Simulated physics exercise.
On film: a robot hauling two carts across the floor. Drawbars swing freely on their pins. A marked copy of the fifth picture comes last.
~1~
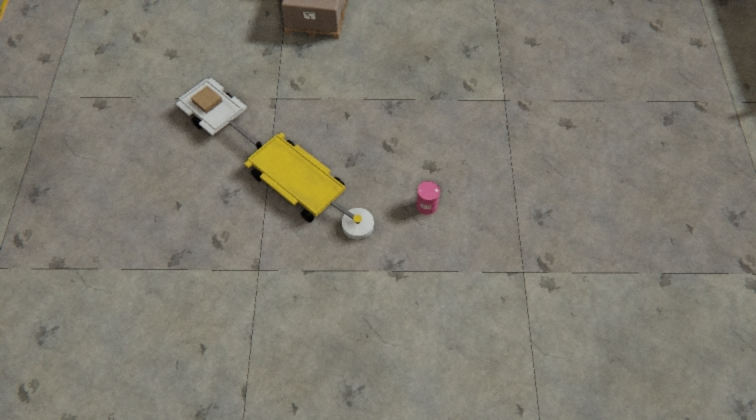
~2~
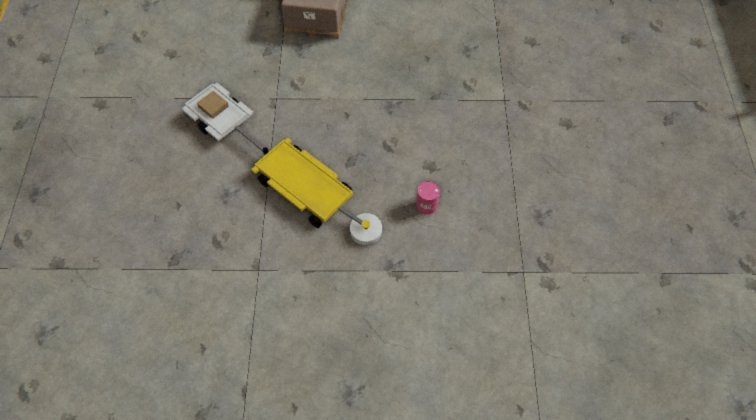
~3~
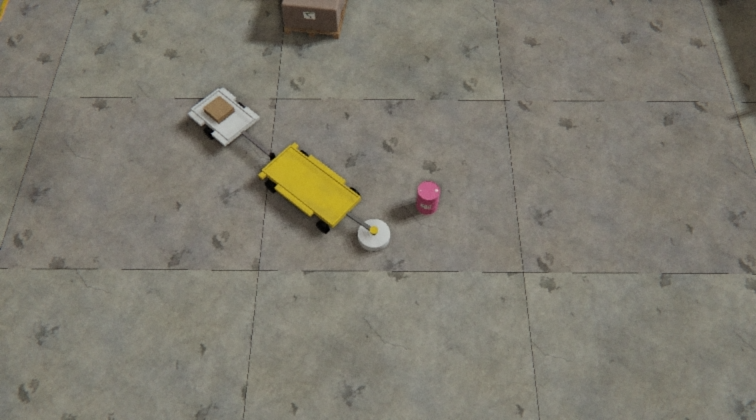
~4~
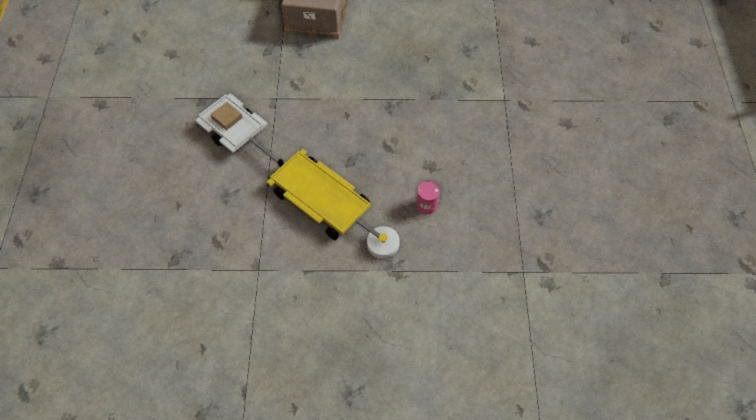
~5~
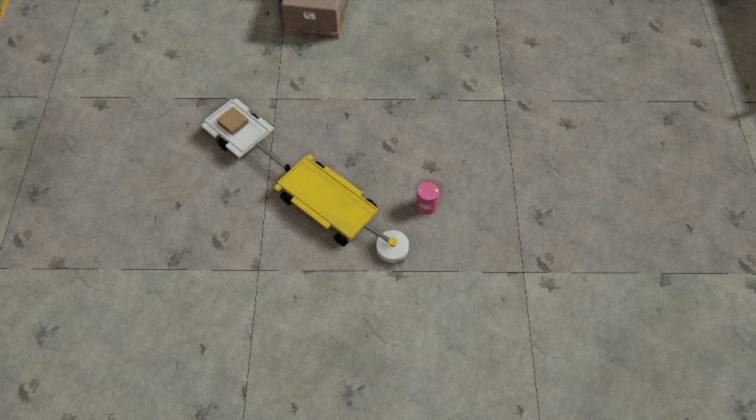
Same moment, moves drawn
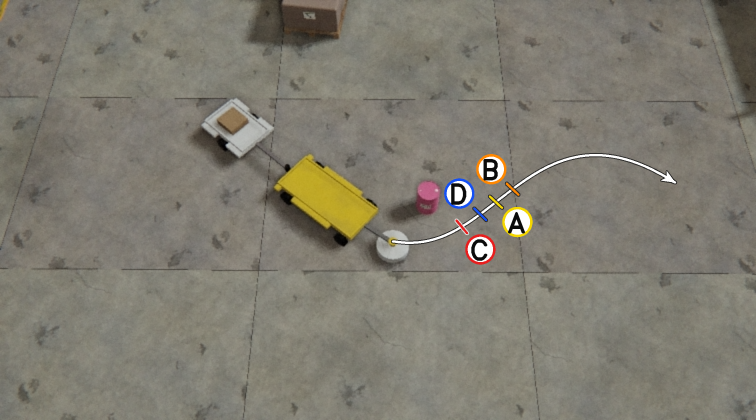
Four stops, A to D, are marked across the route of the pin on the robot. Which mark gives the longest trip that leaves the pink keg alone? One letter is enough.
No farther than C.
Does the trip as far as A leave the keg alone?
No.
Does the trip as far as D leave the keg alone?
No.
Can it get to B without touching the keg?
For that mark, no.
On the marked copy, A at (496, 202); B at (513, 189); C at (462, 227); D at (480, 214); the route from (393, 241) via (531, 176) to (675, 183).
Taking C. A third of the way, robot (419, 246), last cart (252, 138).
Two thirds of the way, robot (442, 241), last cart (264, 148).
When it is over, robot (461, 231), last cart (276, 157); nothing has been touched.
As for the rest, A is too far, the keg has been hit; B is too far, the keg has been hit; D is too far, the keg has been hit.
